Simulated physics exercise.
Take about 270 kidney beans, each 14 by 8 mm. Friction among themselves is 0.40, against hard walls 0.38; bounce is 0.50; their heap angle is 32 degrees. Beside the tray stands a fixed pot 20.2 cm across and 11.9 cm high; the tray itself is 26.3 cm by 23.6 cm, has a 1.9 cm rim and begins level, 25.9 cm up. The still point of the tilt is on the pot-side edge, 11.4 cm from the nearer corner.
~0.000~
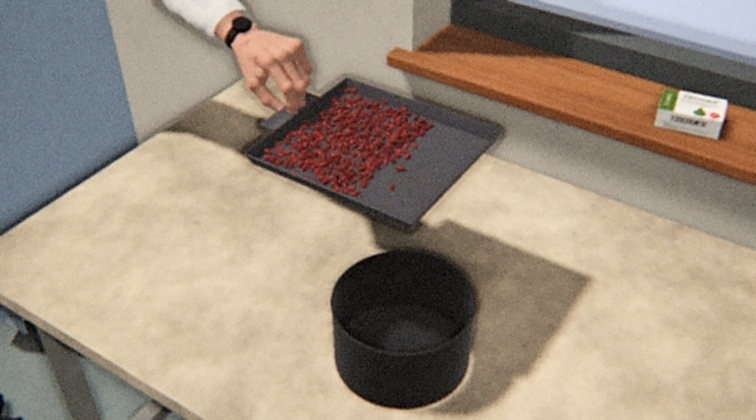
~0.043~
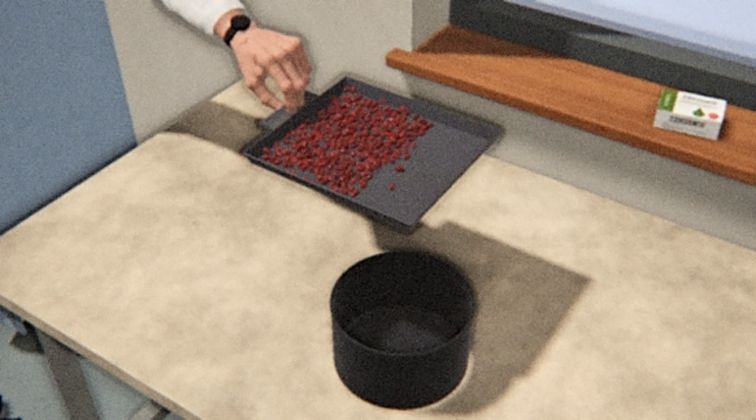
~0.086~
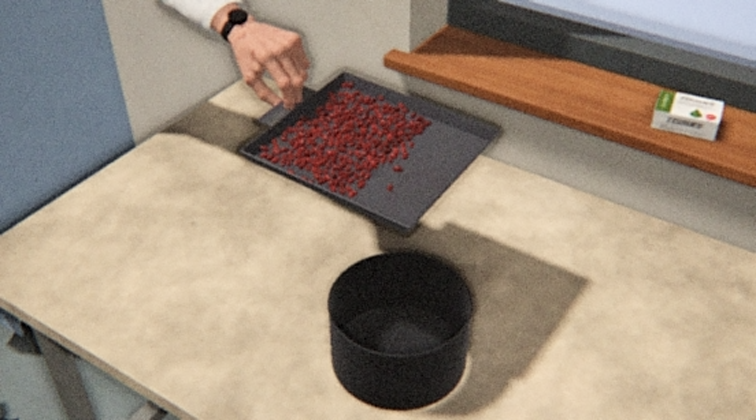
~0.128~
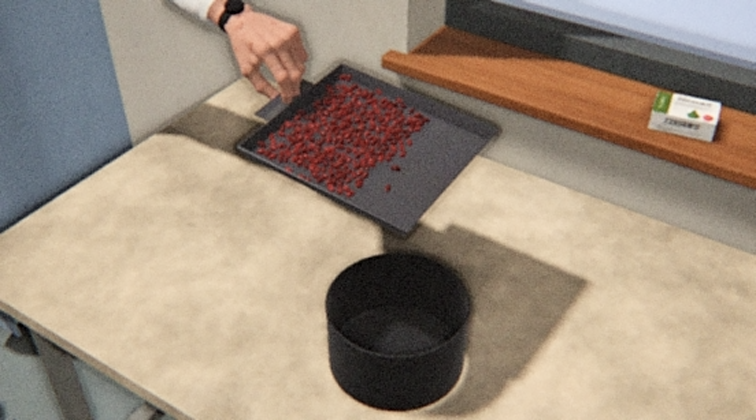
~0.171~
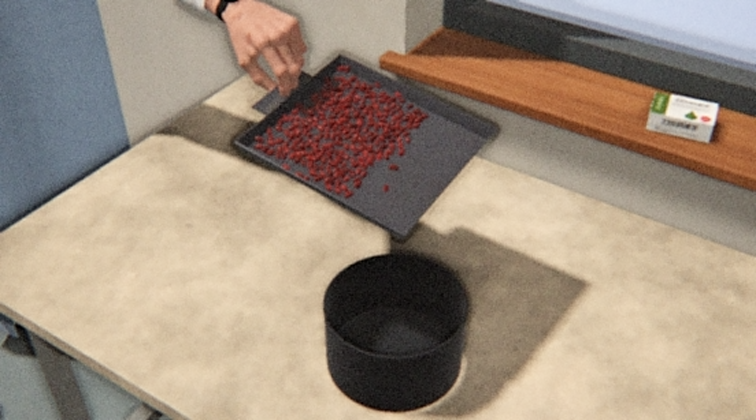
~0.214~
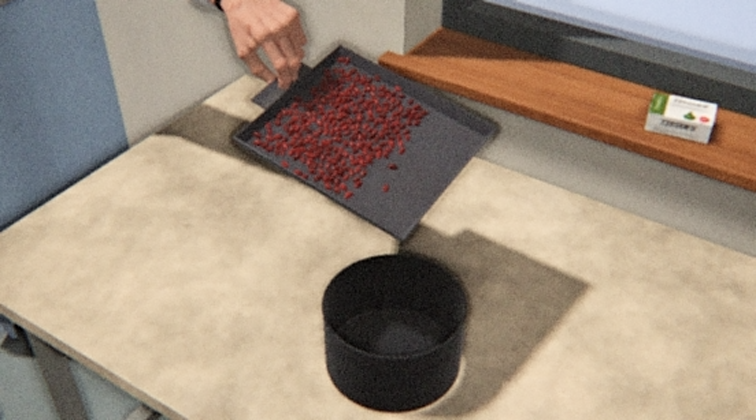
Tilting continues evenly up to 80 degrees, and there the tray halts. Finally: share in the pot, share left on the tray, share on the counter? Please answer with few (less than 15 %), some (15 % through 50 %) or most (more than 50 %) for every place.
Pot: Most, left on the tray: Few, counter: Few.
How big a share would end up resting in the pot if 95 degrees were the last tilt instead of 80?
95 %.
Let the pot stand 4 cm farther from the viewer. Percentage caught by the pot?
It would come to roughly 80 percent.
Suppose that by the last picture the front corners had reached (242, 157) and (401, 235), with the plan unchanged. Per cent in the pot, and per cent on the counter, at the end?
The pot gets 80 and the counter 20.
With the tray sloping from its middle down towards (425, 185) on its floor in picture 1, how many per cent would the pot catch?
That comes to around 55 per cent.
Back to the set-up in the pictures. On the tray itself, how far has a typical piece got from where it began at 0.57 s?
It has moved some 8 cm from its start.
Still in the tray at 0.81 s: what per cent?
Value: About 45%.
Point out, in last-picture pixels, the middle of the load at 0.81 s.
Somewhere about (413, 258) in the last view.
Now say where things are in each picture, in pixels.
The first picture shows tray tilt 0 degrees, front corners at (251, 153) and (410, 218); middle of the pieces at (354, 142); pot at (403, 299).
The second picture shows tray tilt 1 degrees, front corners at (250, 152) and (409, 219); middle of the pieces at (353, 142).
The third picture shows tray tilt 3 degrees, front corners at (248, 150) and (407, 222); middle of the pieces at (351, 140).
The fourth picture shows tray tilt 6 degrees, front corners at (245, 146) and (405, 225), lowest corner right front; middle of the pieces at (348, 136).
The fifth picture shows tray tilt 10 degrees, front corners at (243, 141) and (403, 229), lowest corner right front; middle of the pieces at (347, 132).
The sixth picture shows tray tilt 14 degrees, front corners at (242, 137) and (402, 232), lowest corner right front; middle of the pieces at (346, 128); pot at (394, 303). The tray's pace is about 90 degrees a second.
After 0.57 s, tilt 46 degrees; the tray holds 100 %, the pot 0 %.
Then, at 0.81 s, tilt 68 degrees; the tray holds 45 %, the pot 15 %.
Then, at 1.15 s, tilt 80 degrees; the tray holds 5 %, the pot 90 %.
In the end, at 2.1 s, pot 95 %, tray 0 %, counter 5 %.
